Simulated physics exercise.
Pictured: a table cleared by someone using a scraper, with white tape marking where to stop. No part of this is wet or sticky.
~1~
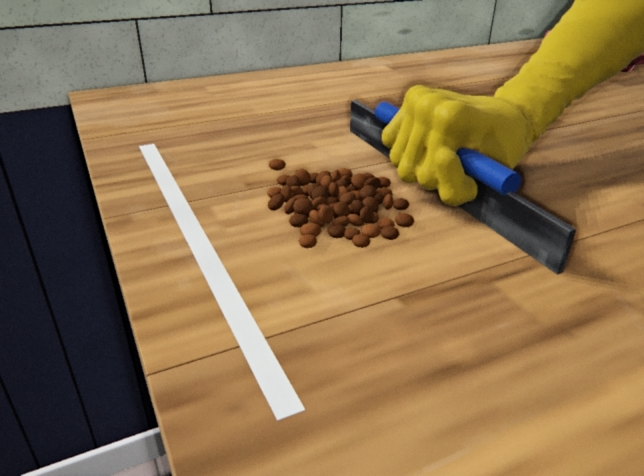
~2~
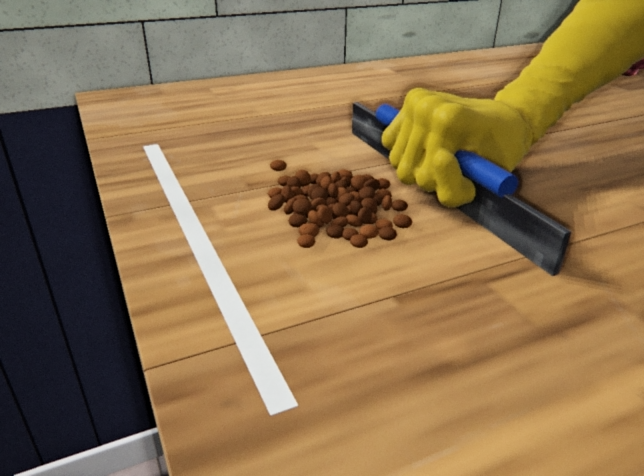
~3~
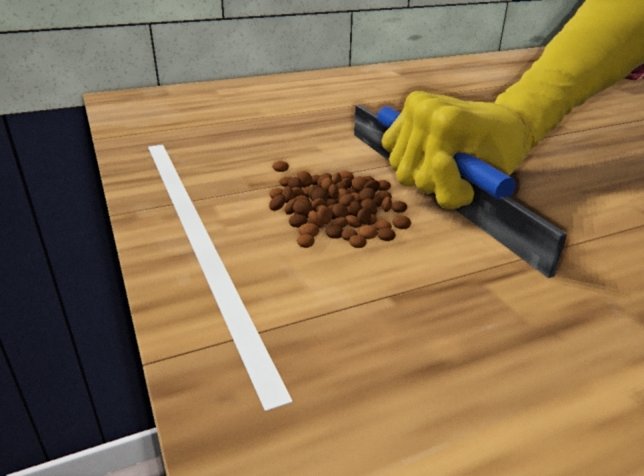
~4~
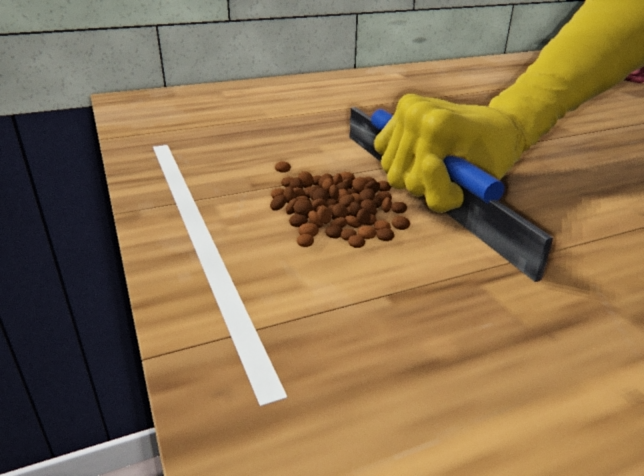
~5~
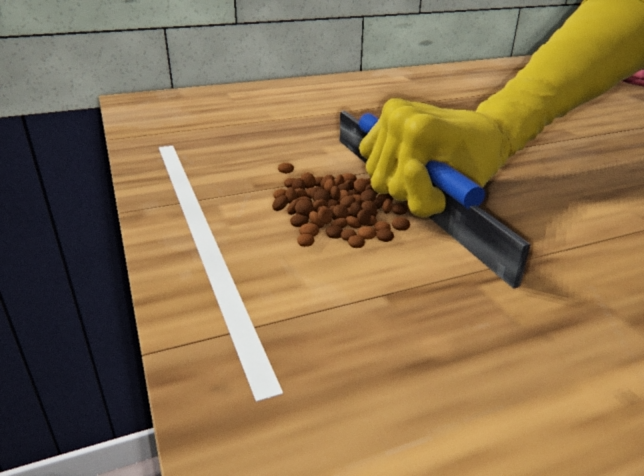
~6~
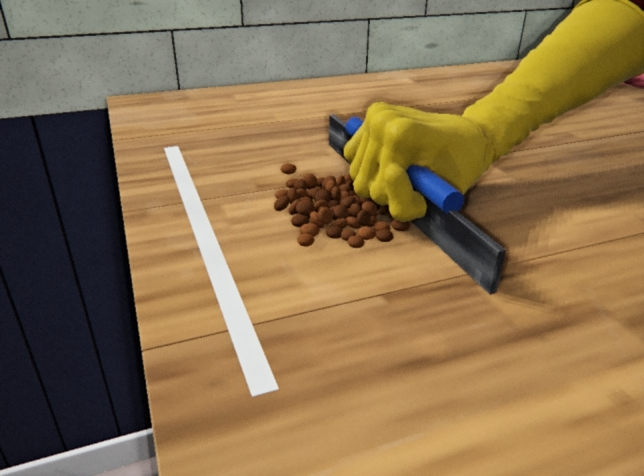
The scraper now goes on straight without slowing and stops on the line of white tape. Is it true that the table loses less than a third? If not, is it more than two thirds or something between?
True.
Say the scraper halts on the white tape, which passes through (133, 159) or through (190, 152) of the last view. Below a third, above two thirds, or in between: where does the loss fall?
Try 1 - beyond two thirds; try 2 - under a third.
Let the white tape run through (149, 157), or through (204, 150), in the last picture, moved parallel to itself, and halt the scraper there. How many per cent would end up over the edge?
First stop: 60 per cent; second stop: 0 per cent.
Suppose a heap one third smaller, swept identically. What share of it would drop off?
20 %, about.
Just after the last frame, scraper still moving, near (295, 180); heap all on the table, its front near (209, 242).
A moment on, scraper stopped at the white tape; heap about a tenth over the edge.
Further on, scraper stopped at the white tape; heap roughly a quarter over the edge.
When it is over, scraper stopped at the white tape; heap roughly a quarter over the edge.
